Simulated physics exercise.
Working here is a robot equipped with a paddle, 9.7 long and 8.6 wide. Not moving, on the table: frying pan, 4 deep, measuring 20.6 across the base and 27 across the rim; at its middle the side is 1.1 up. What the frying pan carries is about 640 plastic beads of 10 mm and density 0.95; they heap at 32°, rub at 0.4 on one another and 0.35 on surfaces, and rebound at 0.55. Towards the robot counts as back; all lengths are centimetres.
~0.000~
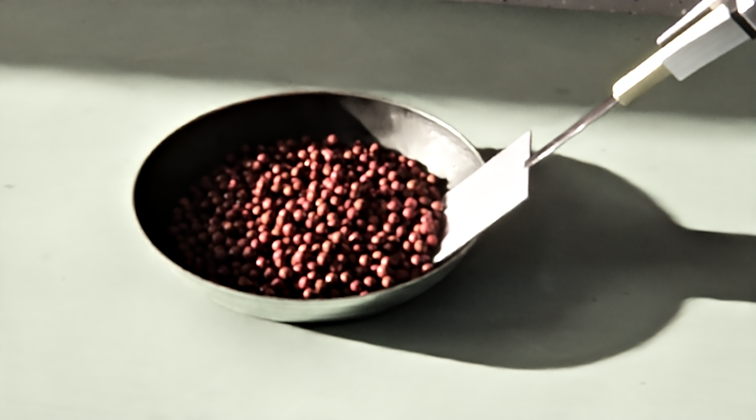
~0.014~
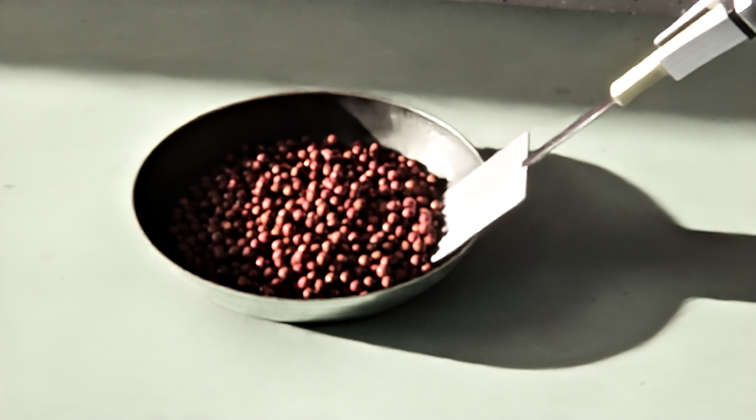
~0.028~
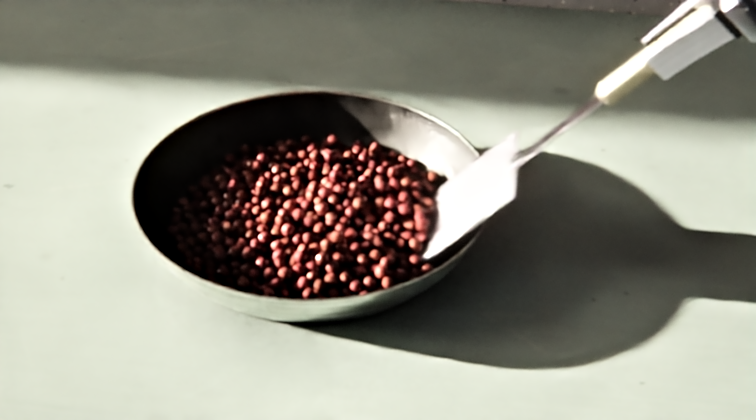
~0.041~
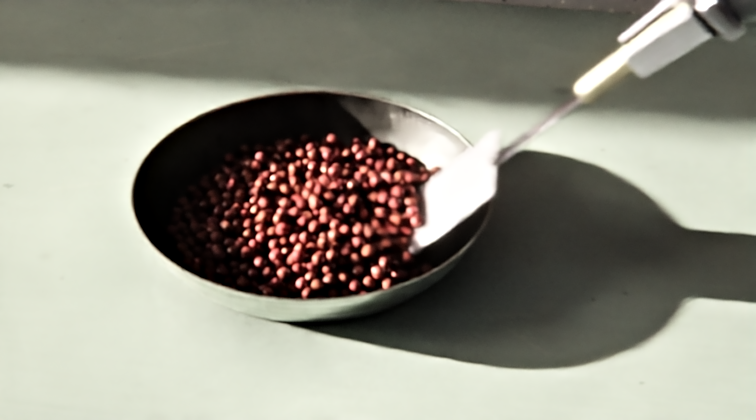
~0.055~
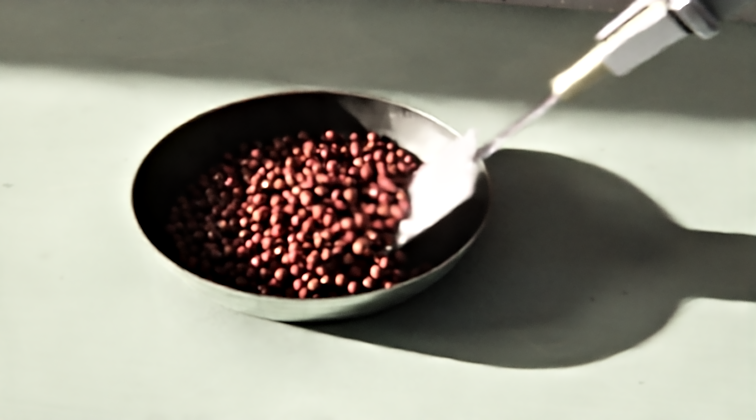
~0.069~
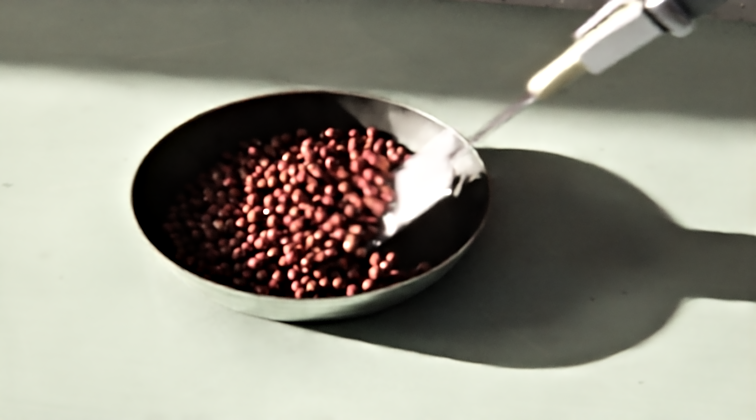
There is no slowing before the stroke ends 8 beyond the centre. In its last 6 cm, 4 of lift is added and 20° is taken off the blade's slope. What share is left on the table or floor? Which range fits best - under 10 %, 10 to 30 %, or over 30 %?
The range that fits: 10 to 30 %.
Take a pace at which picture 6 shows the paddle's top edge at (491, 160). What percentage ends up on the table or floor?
Expect some 0 per cent there.
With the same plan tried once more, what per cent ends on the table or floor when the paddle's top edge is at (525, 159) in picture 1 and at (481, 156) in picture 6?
Close to 5 in a hundred.
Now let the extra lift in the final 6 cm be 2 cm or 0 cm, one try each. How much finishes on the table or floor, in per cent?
First try around 10 percent, second try around 5 percent.
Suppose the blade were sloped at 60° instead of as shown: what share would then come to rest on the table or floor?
My guess is close to 15 per cent.
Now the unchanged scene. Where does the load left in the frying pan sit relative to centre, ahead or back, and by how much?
About 4.0 centimetres ahead.
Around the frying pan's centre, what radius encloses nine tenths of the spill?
80 cm.
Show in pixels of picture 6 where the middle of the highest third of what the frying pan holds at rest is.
I'd say around pixel (207, 190).
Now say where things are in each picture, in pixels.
In the first frame, paddle top edge at (530, 163), sloping 47°; upper third of the load around (317, 208), from x 175 to 440, top at y 140; 635 in the frying pan.
In the second frame, paddle top edge at (527, 163), sloping 47°; upper third of the load around (317, 207), from x 175 to 435, top at y 140.
In the third frame, paddle top edge at (516, 162), sloping 47°; upper third of the load around (327, 209), from x 175 to 435, top at y 140.
In the fourth frame, paddle top edge at (495, 161), sloping 47°; upper third of the load around (327, 207), from x 170 to 435, top at y 140.
In the fifth frame, paddle top edge at (474, 159), sloping 47°; upper third of the load around (324, 205), from x 170 to 440, top at y 135.
In the sixth frame, paddle top edge at (452, 157), sloping 47°; upper third of the load around (321, 201), from x 170 to 440, top at y 135; 635 in the frying pan.
By 0.10 s, sloping 47°, highest piece 6 above the table; 635 in the frying pan.
By 0.14 s, sloping 41°, highest piece 6 above the table; 635 in the frying pan.
By 0.35 s, sloping 27°, highest piece 6 above the table; 542 in the frying pan, 93 on the table or floor.
By 1.40 s, sloping 27°, highest piece 4 above the table; 542 in the frying pan, 93 on the table or floor.
Final count, 542 in the frying pan, 93 on the table or floor. That is 15 % on the table or floor.
